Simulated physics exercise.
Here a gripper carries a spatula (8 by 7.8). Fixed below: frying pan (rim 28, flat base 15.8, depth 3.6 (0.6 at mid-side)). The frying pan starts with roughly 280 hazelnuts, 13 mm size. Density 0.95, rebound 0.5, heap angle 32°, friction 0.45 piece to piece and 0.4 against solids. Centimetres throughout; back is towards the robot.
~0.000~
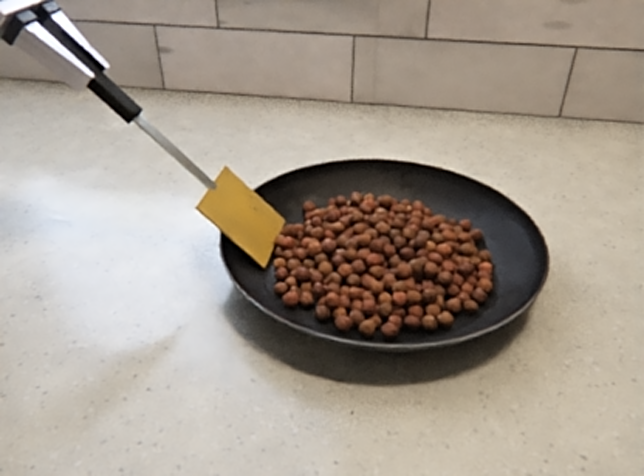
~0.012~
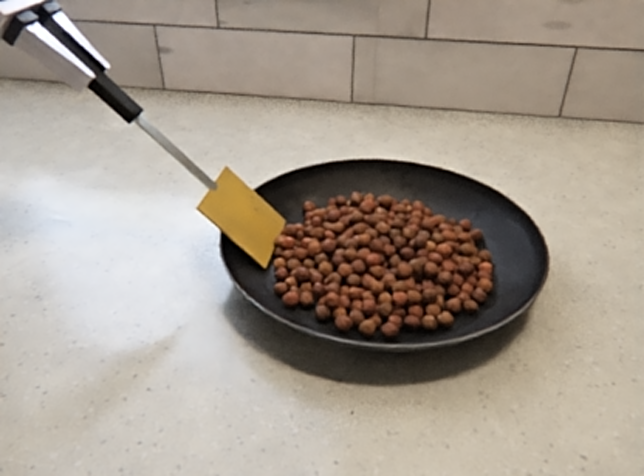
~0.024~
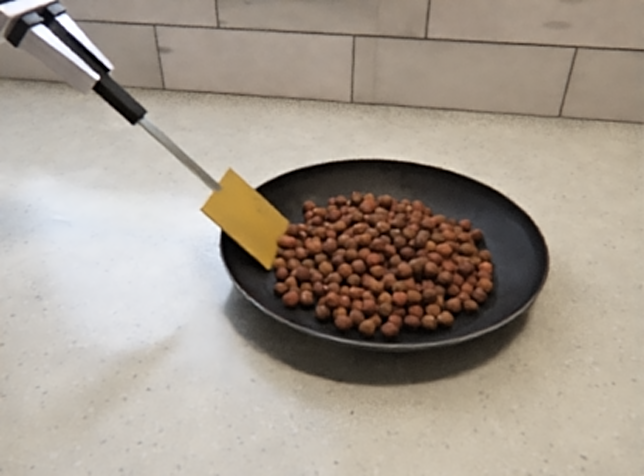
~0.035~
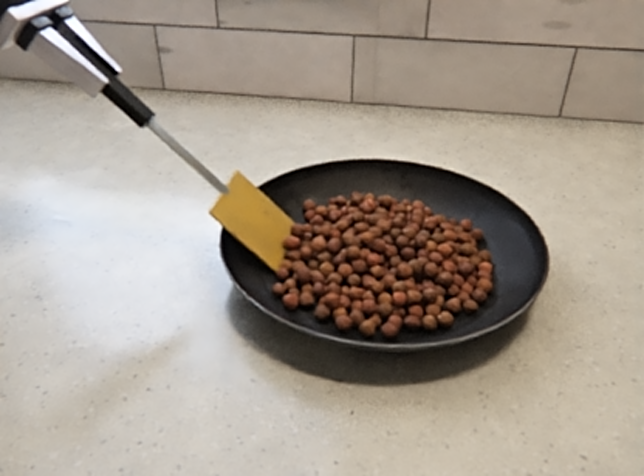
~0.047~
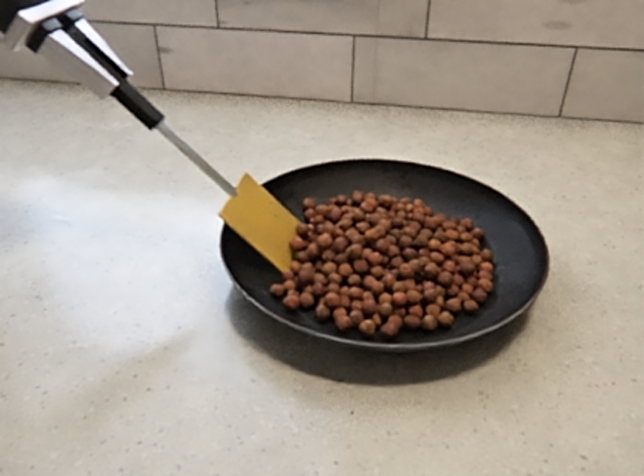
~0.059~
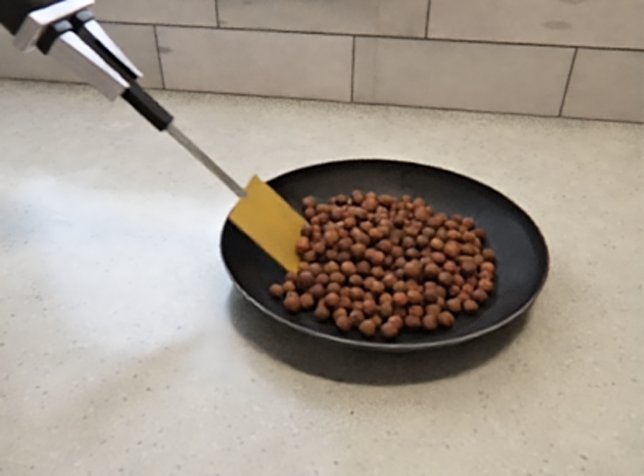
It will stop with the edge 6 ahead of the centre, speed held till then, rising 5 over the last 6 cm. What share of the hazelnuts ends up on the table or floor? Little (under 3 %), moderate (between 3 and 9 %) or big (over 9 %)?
Answer: Moderate; between 3 and 9 % of the hazelnuts finish on the table or floor.
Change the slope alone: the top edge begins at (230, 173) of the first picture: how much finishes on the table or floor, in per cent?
Some 5 per cent.
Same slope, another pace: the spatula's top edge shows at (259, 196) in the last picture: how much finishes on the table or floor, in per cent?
About 15 per cent.
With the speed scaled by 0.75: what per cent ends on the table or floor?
Some 0 per cent.
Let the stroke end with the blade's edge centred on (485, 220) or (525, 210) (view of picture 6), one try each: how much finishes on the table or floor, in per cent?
About 10 and 20 per cent.
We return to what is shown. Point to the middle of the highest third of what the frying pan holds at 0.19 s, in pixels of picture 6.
At about (423, 250).
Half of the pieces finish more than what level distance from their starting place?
Roughly 3 cm.
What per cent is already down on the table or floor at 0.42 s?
About 6 per cent.
By 0.12 s, sloping 45°, highest piece 4 above the table; 279 in the frying pan.
By 0.19 s, sloping 45°, highest piece 6 above the table; 279 in the frying pan.
By 0.42 s, sloping 45°, highest piece 4 above the table; 264 in the frying pan, 15 on the table or floor.
By 1.47 s, sloping 45°, highest piece 4 above the table; 264 in the frying pan, 15 on the table or floor.
Final count, 264 in the frying pan, 15 on the table or floor. That is 5 % on the table or floor.
